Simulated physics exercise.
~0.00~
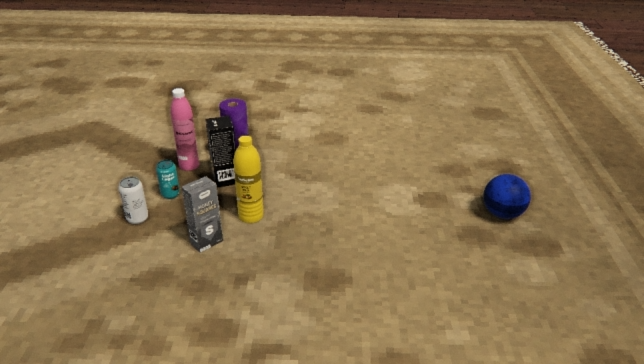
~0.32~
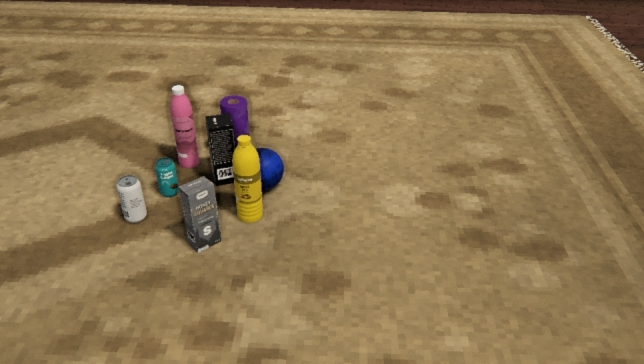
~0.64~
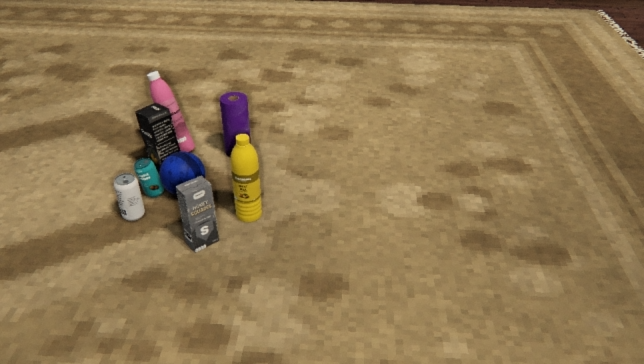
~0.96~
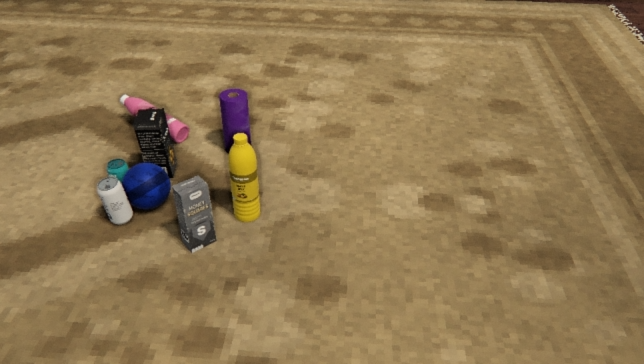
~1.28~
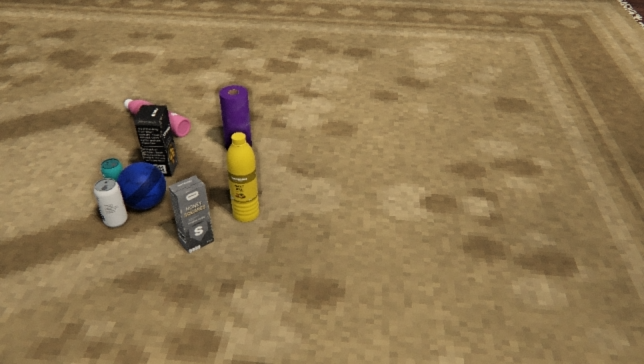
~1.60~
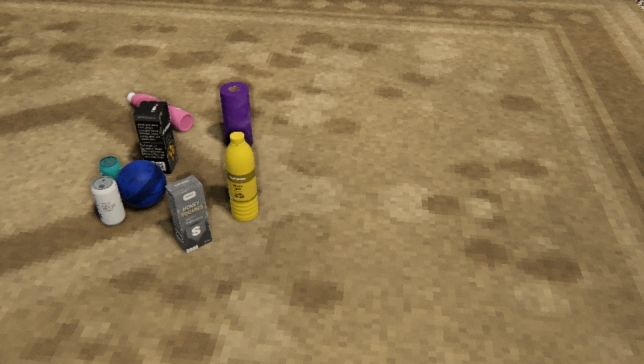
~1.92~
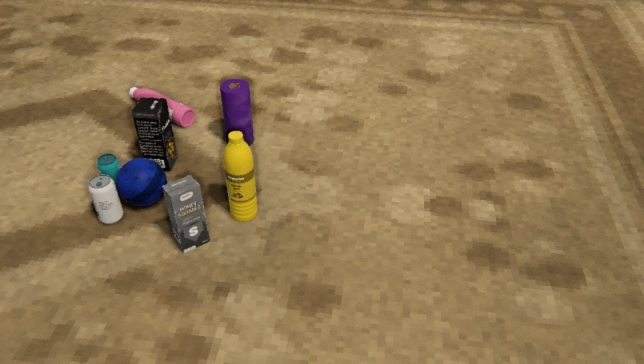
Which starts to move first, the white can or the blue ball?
The blue ball starts to move first, rolling left into the group, and the white can shifts only later, once the ball is among the things on the left.
